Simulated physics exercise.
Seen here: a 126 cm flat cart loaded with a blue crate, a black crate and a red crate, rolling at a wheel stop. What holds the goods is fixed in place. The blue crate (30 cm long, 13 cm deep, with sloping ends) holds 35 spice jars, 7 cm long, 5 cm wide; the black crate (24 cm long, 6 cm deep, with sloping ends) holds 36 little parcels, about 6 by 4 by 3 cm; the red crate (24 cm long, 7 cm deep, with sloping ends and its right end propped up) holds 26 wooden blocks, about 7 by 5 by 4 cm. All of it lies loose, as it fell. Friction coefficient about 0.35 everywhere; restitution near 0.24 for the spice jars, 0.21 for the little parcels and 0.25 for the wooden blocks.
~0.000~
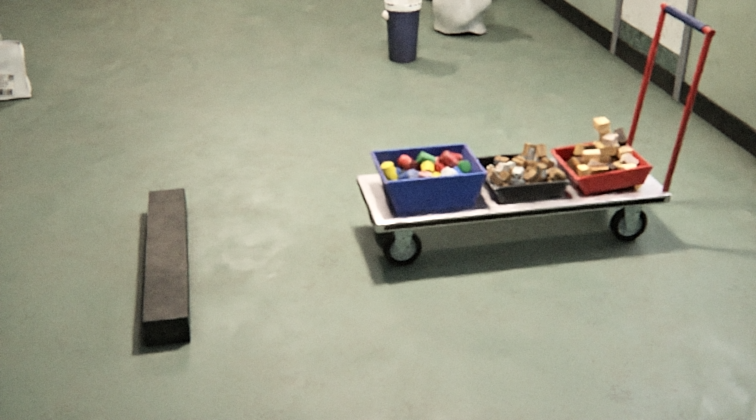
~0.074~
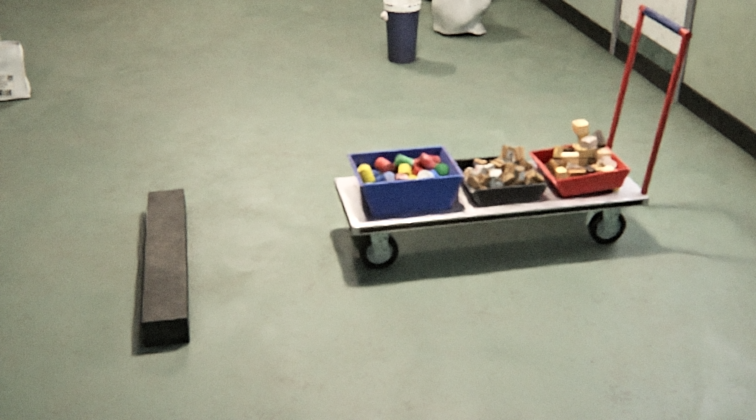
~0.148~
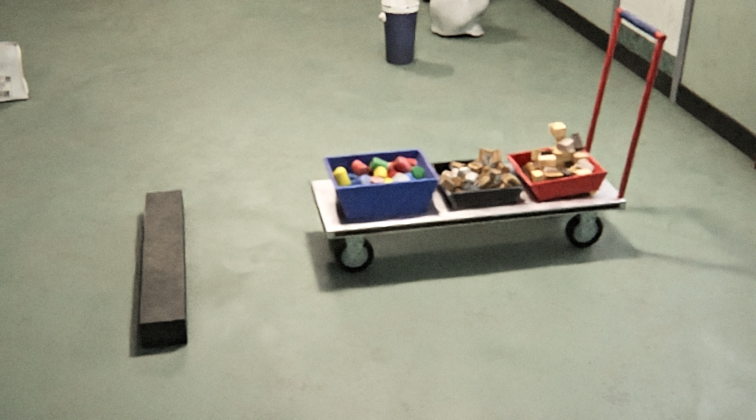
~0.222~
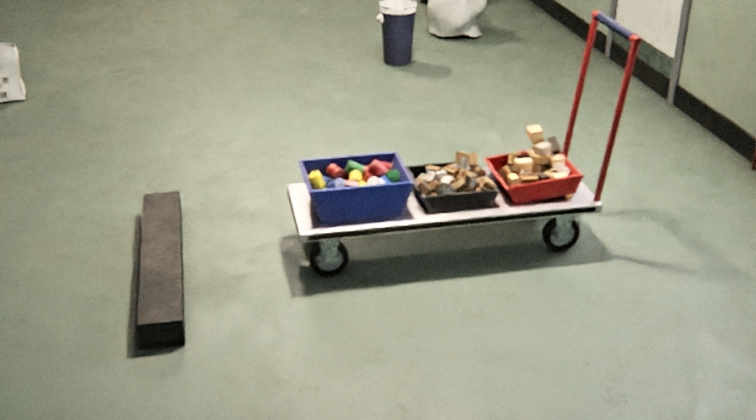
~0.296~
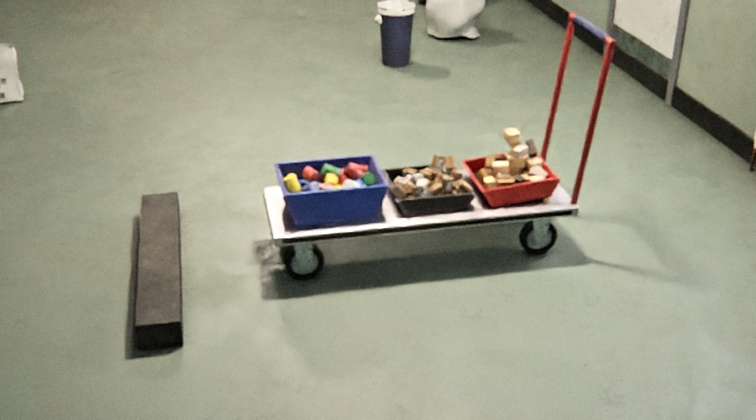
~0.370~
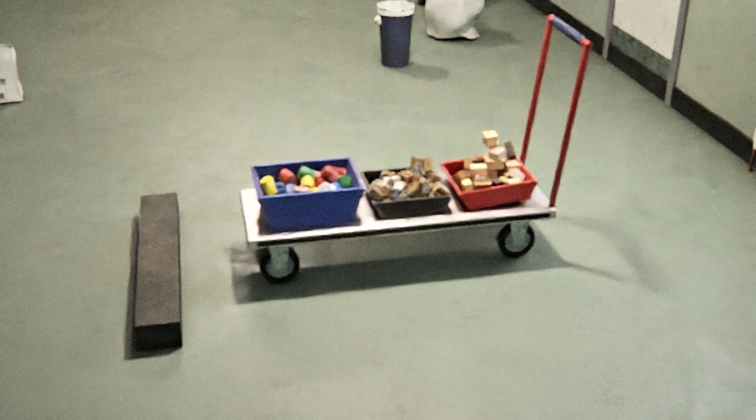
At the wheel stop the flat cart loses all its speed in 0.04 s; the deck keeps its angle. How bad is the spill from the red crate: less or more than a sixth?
The red crate loses under a sixth of its wooden blocks.
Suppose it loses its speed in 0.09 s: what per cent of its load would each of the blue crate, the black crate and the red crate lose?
Then blue crate 0, black crate 10, red crate 10 per cent.
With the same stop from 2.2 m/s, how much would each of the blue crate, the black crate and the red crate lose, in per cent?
Then blue crate 0, black crate 20, red crate 20 per cent.
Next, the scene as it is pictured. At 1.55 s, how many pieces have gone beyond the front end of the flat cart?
About 0.
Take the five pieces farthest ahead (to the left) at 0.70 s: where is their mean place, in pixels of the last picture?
Near (192, 202).
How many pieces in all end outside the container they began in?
Roughly 6 in all.
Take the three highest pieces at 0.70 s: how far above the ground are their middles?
About 40 cm.
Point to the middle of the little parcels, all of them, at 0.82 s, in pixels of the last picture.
Near (321, 199).
After 0.60 s, contact.
After 0.70 s, blue crate 35 in, 0 out, black crate 35 in, 1 out and red crate 26 in, 0 out.
After 0.82 s, blue crate 35 in, 0 out, black crate 34 in, 2 out and red crate 25 in, 1 out.
After 1.05 s, blue crate 35 in, 0 out, black crate 32 in, 4 out and red crate 24 in, 2 out.
When it is over (at 1.55 s), blue crate 35 in, 0 out, black crate 32 in, 4 out and red crate 24 in, 2 out. Asked share, 2 of 26, 8 per cent.
